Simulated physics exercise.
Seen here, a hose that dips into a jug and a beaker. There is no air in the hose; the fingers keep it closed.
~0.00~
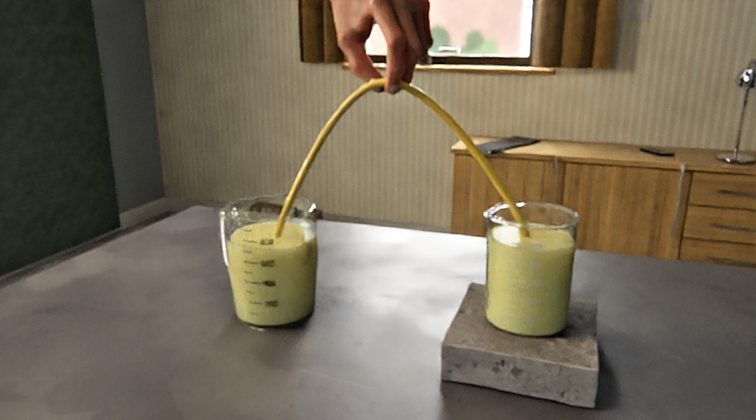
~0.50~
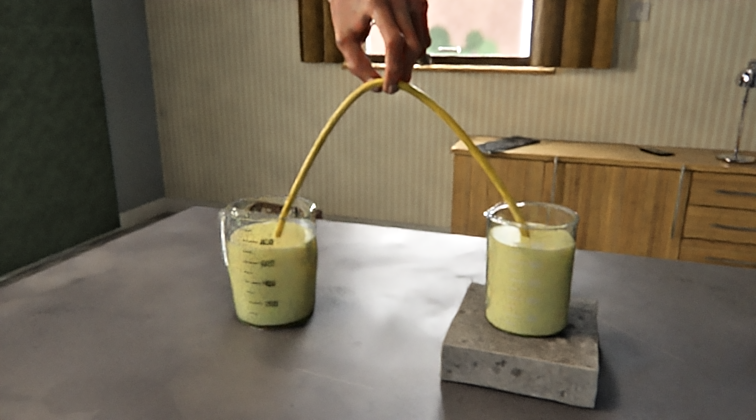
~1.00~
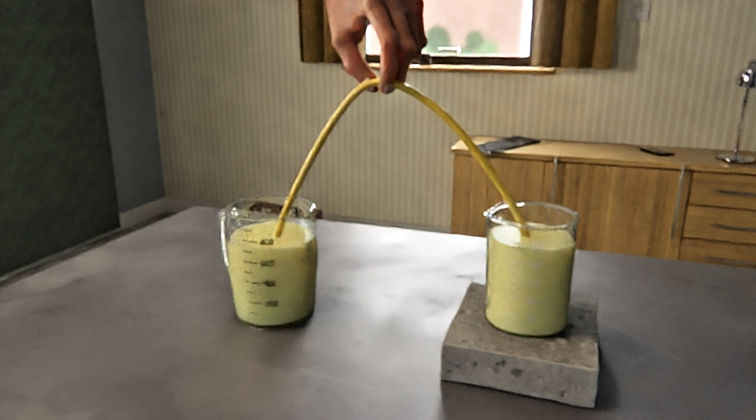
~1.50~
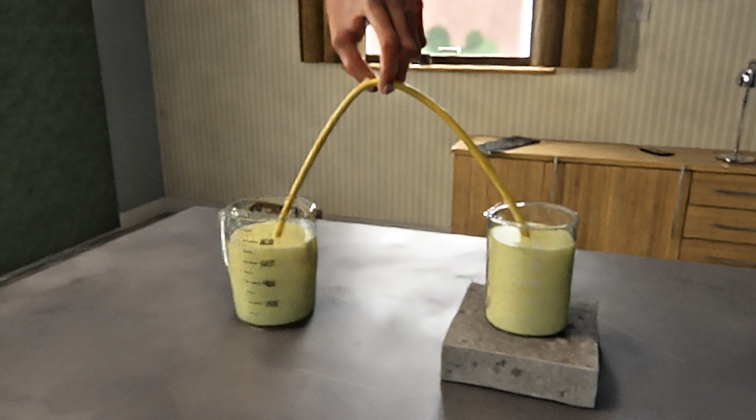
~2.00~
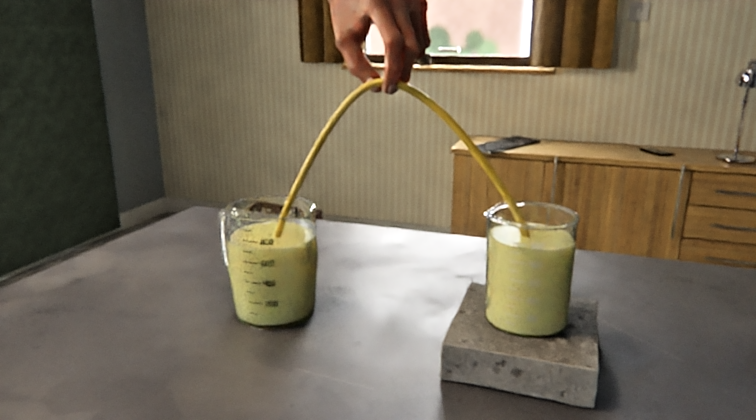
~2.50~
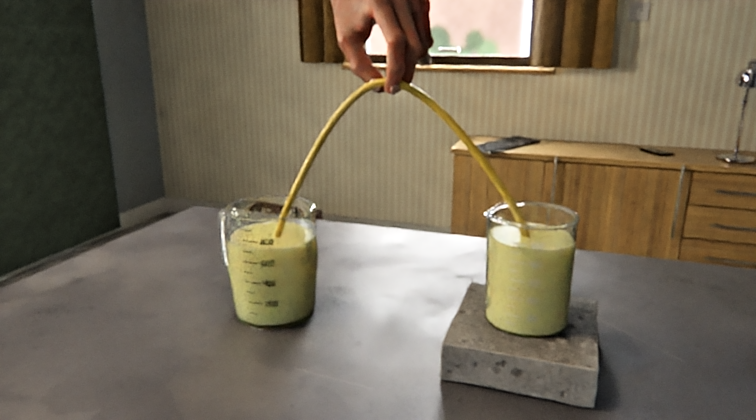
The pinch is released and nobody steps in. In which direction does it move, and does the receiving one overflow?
The lemonade goes leftwards; the receiving one has room for it.
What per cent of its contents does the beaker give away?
About 25 per cent.
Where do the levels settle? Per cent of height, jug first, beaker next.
About 85 and 60 per cent.
After 8.0 s, the jug is about three quarters full; the beaker is about three quarters full.
After 20.0 s, the jug is about three quarters full; the beaker is about two thirds full.
After 45.0 s, the jug is about three quarters full; the beaker is about two thirds full; the two surfaces are level.
